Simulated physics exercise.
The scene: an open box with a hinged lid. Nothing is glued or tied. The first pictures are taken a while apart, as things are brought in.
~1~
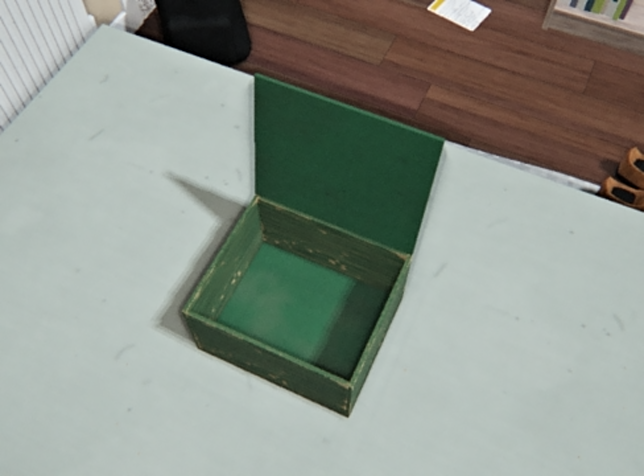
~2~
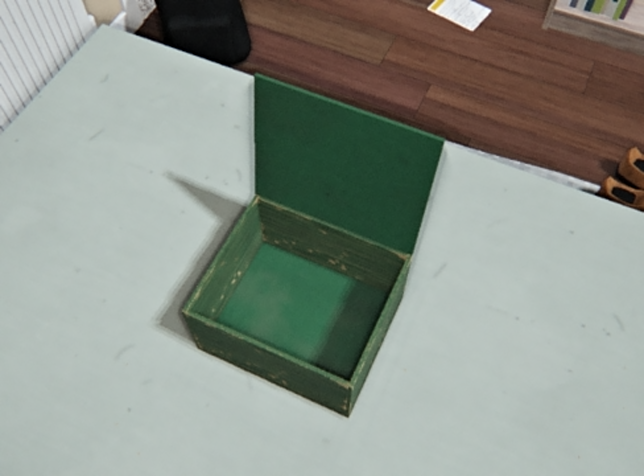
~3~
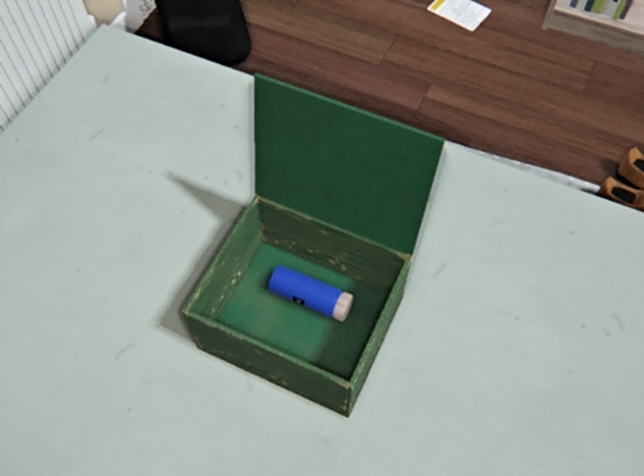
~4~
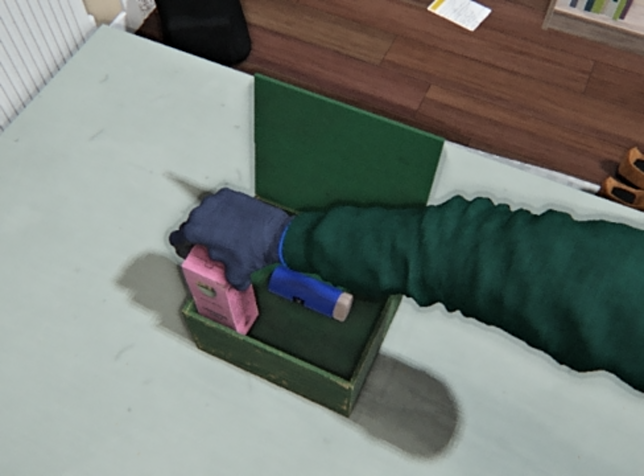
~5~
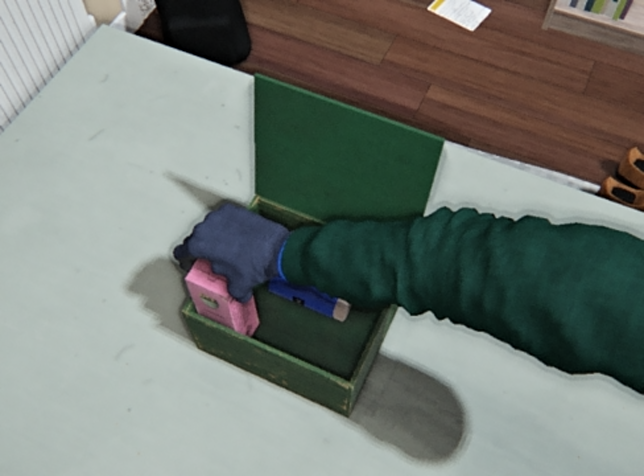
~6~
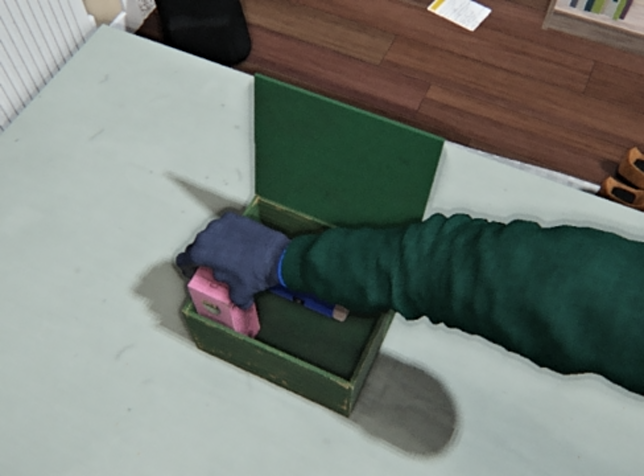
Gloved hand in a green sleeve lowering a pink carton into an open green box beside a blue shaker lying inside.
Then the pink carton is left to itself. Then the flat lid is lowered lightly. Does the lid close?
Here the lid will not close.
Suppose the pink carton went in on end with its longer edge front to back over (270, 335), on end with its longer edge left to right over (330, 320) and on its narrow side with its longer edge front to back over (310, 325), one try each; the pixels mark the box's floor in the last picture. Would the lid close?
In the first case it will not close; in the second case it stays ajar; in the third case it closes.
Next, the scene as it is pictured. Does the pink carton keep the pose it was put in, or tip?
The pink carton stays as placed.
Then, 1.30 s later than the last frame, lid 83° above the rim.
Then, 1.60 s later than the last frame, lid 59° above the rim.
Then, 1.80 s later than the last frame, lid 33° above the rim.
When it is over, lid 22° above the rim; both as before. End places, in pixels of the last picture, pink carton near (227, 309).
